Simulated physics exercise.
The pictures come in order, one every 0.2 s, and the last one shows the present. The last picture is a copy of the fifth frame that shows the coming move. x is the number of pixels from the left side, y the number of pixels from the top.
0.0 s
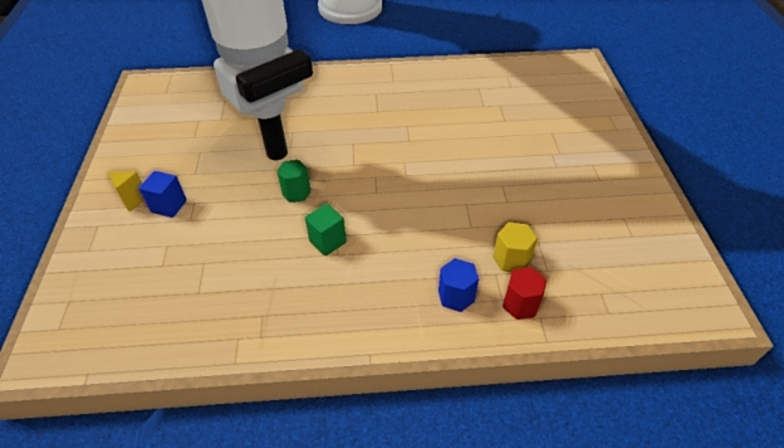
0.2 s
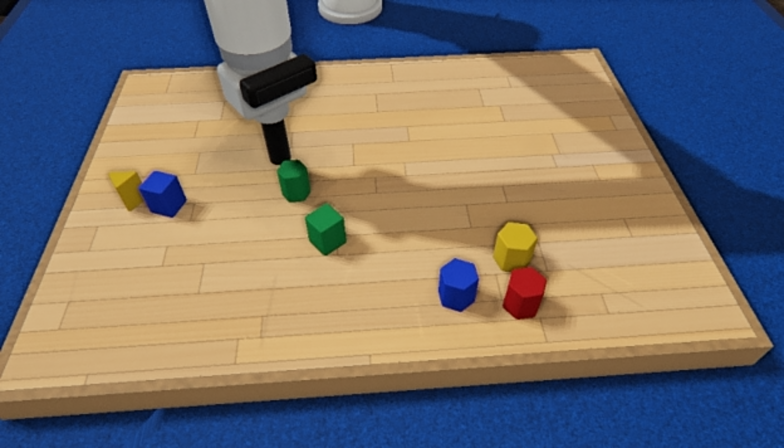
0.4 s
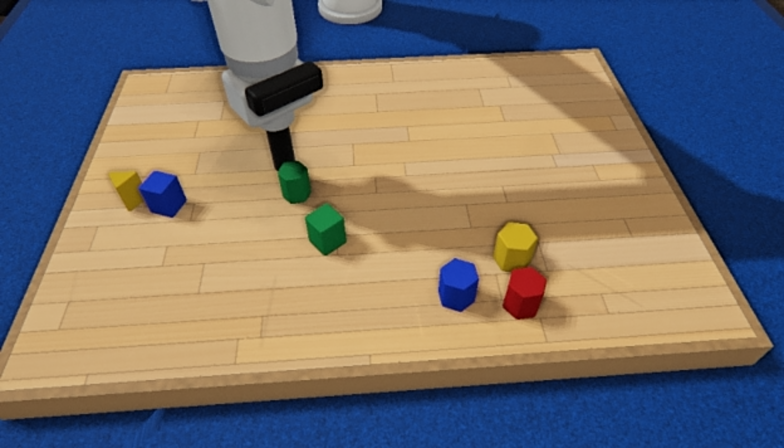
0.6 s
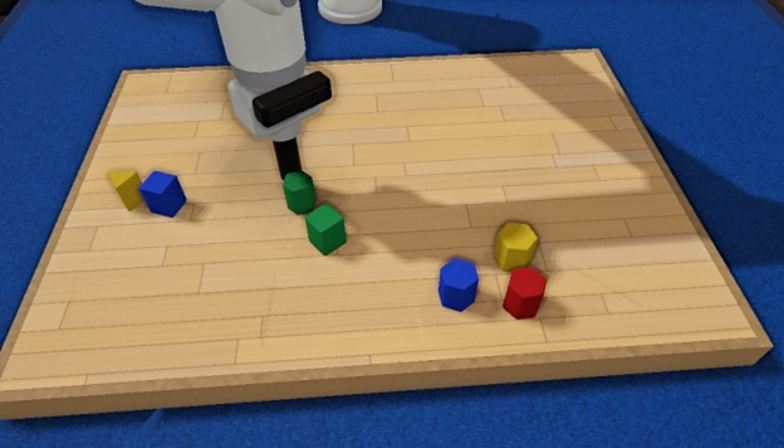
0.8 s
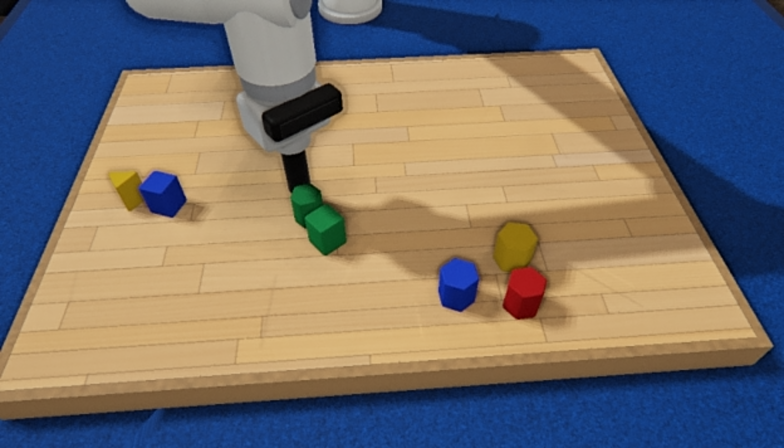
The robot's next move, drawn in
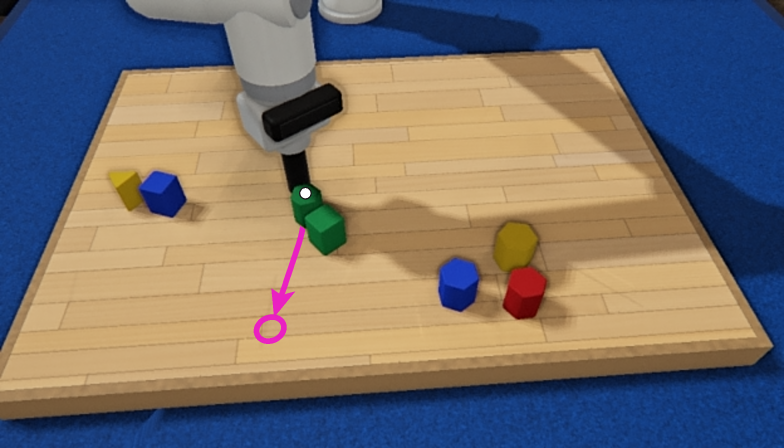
A robot arm with a black rod moves slightly down and right across a wooden board, reaching a green hexagonal block and pushing it a short way toward a green four-sided block, while the blue, yellow and red blocks stay still.
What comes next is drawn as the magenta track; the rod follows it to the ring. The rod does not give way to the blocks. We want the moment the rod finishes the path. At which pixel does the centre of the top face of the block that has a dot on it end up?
At (317, 236).
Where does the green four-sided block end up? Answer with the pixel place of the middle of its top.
Located at (347, 240).
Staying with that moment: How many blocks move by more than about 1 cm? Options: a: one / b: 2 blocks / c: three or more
Letter b.
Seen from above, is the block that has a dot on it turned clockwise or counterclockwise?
Looking down on the board, it turns counter-clockwise.
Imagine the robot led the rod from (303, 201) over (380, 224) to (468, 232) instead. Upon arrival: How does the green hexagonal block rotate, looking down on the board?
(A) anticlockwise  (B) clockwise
B: Clockwise.
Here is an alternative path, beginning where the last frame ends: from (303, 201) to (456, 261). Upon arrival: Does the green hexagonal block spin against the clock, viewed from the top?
It seems not.
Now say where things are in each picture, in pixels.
In the first picture, lower end of the rod at (277, 154), tops of blocks, green hexagonal block at (292, 168), green four-sided block at (324, 217).
In the second picture, rod at (281, 159), blocks as before.
In the third picture, rod at (285, 166), green hexagonal block at (292, 170).
In the fourth picture, rod at (292, 176), green hexagonal block at (297, 180).
In the fifth picture, rod at (300, 188), green hexagonal block at (305, 193), green four-sided block at (324, 217).
The drawn path runs from (303, 201) via (294, 259), ending at (270, 329); the dot is on the green hexagonal block.
What follows on the original path. One third of the way, rod at (298, 226); green hexagonal block at (315, 228), turned 45° anticlockwise; green four-sided block at (342, 237), turned 20° anticlockwise.
Two thirds of the way, rod at (283, 269); green hexagonal block at (317, 236), turned 60° anticlockwise; green four-sided block at (347, 240), turned 35° anticlockwise.
At the end, rod at (266, 317); green hexagonal block at (317, 236), turned 60° anticlockwise; green four-sided block at (347, 240), turned 35° anticlockwise.
